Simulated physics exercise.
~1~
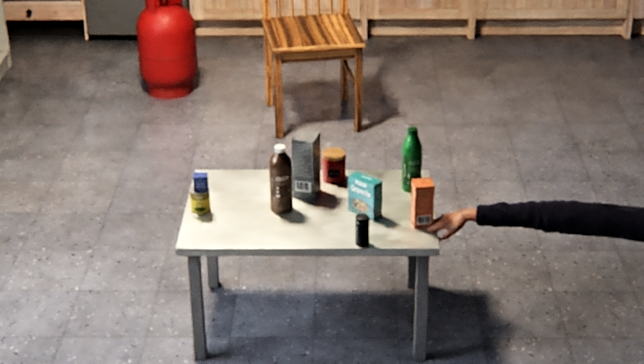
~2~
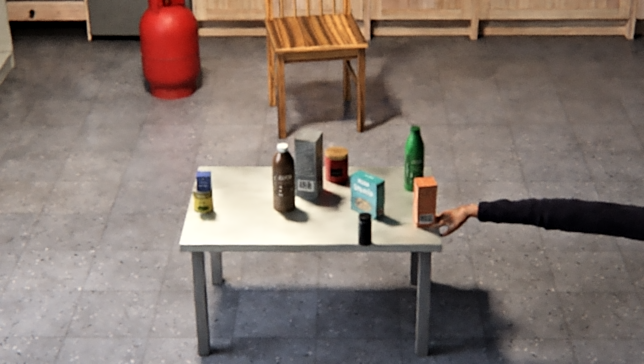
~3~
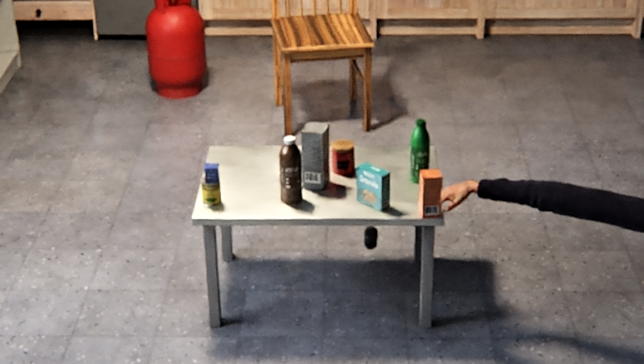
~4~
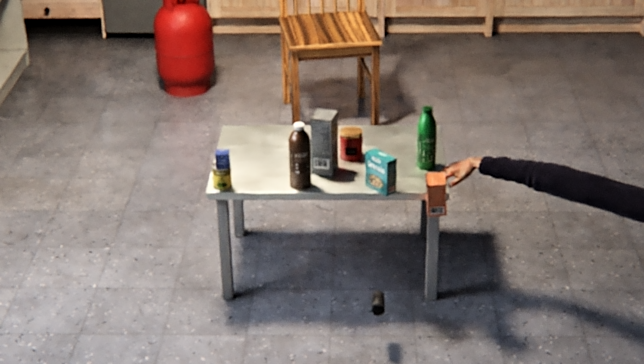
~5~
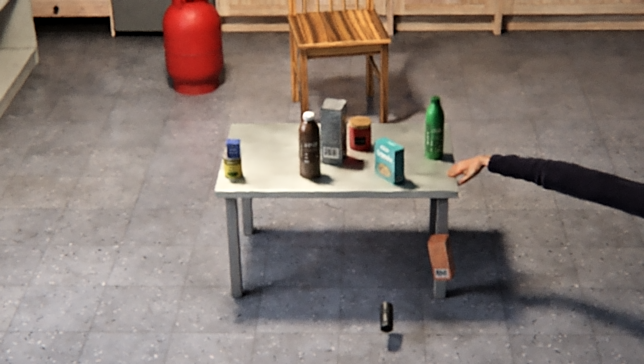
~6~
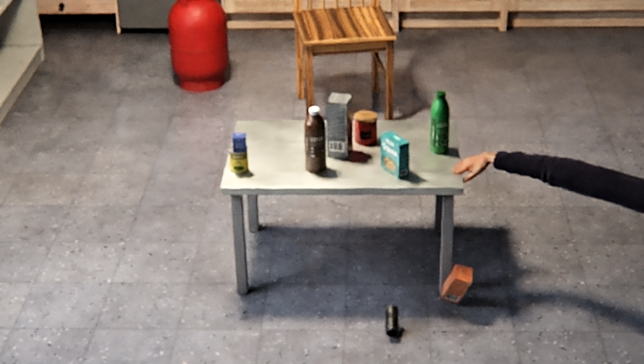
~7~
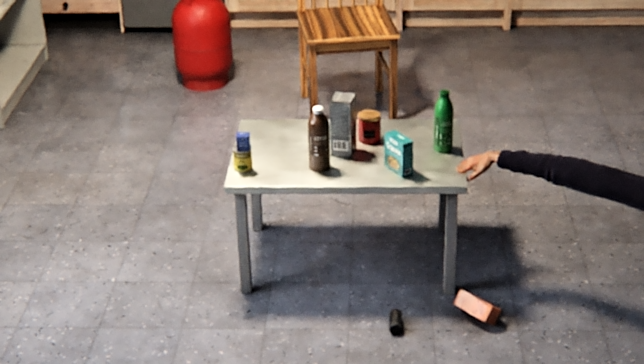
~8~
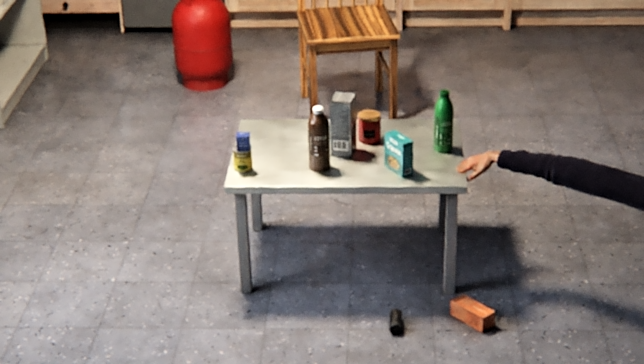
At first, a small pale table stands on a grey tiled floor, crowded with bottles, cartons and tins, while an arm reaches in from the right with its hand at the table's edge. The table slides away from us towards the wooden chair, and the black shaker drops off the near edge. The orange carton then tips over the near right corner and tumbles down after it. The shaker lands on its side, and the carton hits the floor close by and settles. The table comes to rest with the green bottle, turquoise packet and everything else on it still standing.
